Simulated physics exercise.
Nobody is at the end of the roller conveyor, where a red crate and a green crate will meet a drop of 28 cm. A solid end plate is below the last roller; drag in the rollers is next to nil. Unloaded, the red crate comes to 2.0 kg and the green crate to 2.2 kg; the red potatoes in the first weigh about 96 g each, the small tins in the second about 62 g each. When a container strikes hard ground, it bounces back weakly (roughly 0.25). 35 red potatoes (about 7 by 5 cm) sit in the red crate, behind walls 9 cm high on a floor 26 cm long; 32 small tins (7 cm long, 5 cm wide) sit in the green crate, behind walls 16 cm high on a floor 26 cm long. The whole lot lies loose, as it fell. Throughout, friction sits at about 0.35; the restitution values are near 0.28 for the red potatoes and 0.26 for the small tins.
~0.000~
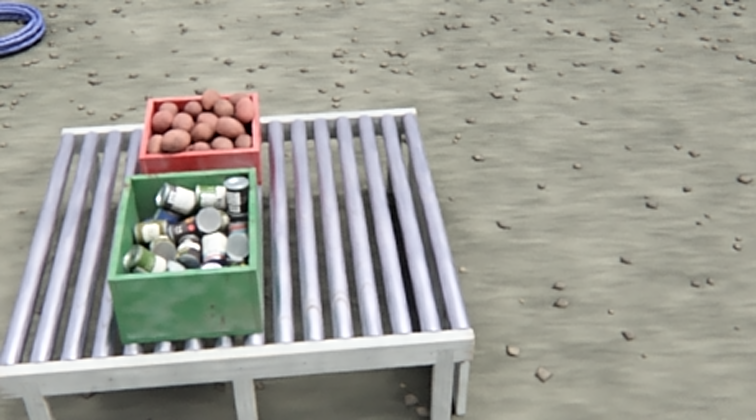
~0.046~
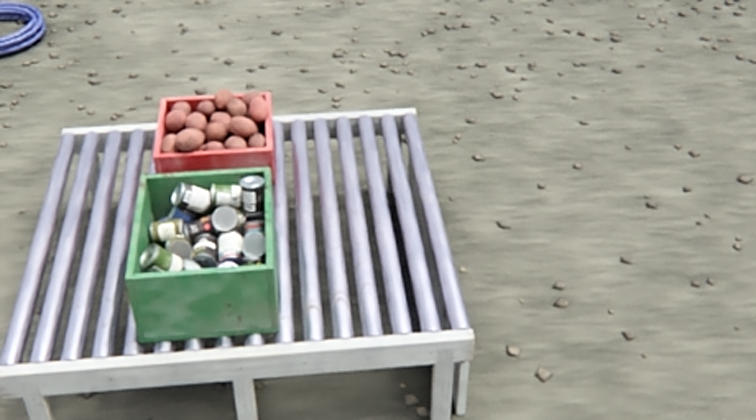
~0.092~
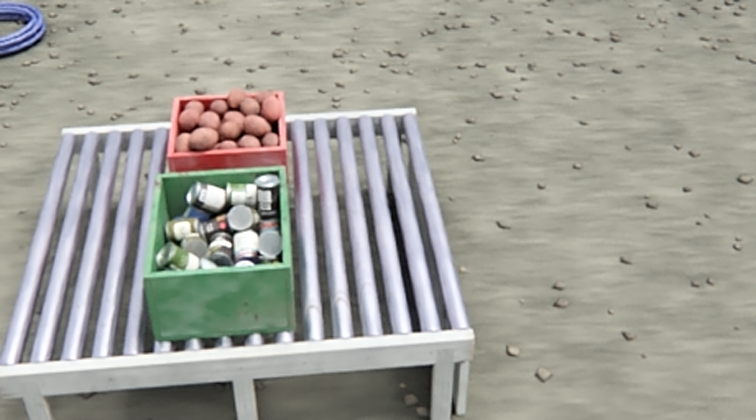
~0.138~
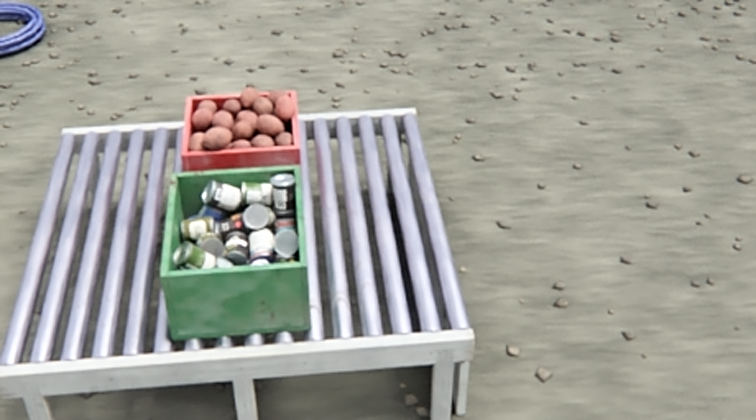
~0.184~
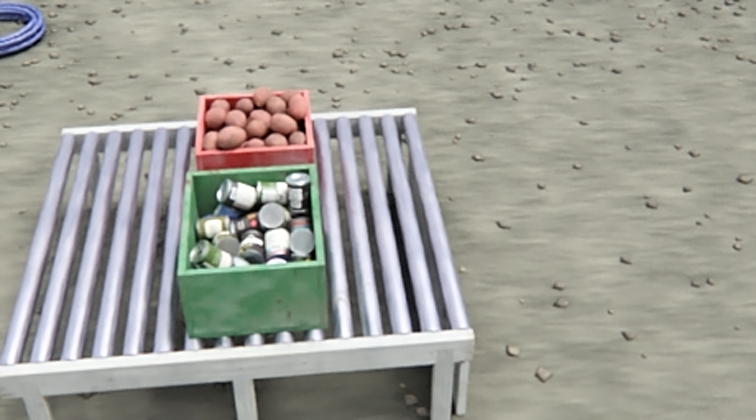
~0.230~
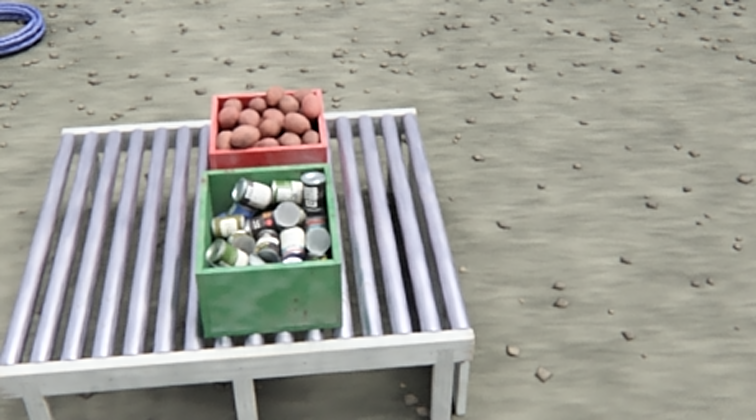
Roller conveyor on gravelly ground carrying a red crate of red potatoes and a green crate of small tins slowly rightward.
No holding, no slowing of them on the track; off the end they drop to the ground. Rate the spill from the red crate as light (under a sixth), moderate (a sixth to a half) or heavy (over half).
Moderate.
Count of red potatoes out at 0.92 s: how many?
The number comes to some 0.
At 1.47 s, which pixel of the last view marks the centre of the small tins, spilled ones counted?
I'd put the middle close to (606, 313).
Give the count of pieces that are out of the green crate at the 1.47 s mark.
Count for the green crate: Roughly 4.
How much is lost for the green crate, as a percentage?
Lost from the green crate: 40 percent.
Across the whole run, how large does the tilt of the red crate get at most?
Max lean: Roughly 50 degrees.
After 0.56 s, the front runs out over the edge.
After 0.92 s, the red crate leans 12° with 0 of 35 out and the green crate leans 9° with 0 of 32 out.
After 1.12 s, the red crate leans 51° with 7 of 35 out and the green crate leans 52° with 0 of 32 out.
After 1.47 s, the red crate leans 6° with 10 of 35 out and the green crate has gone over with 4 of 32 out.
When it is over (at 1.91 s), the red crate is level with 10 of 35 out and the green crate has gone over with 13 of 32 out. Asked share, 10 of 35, 29 per cent.
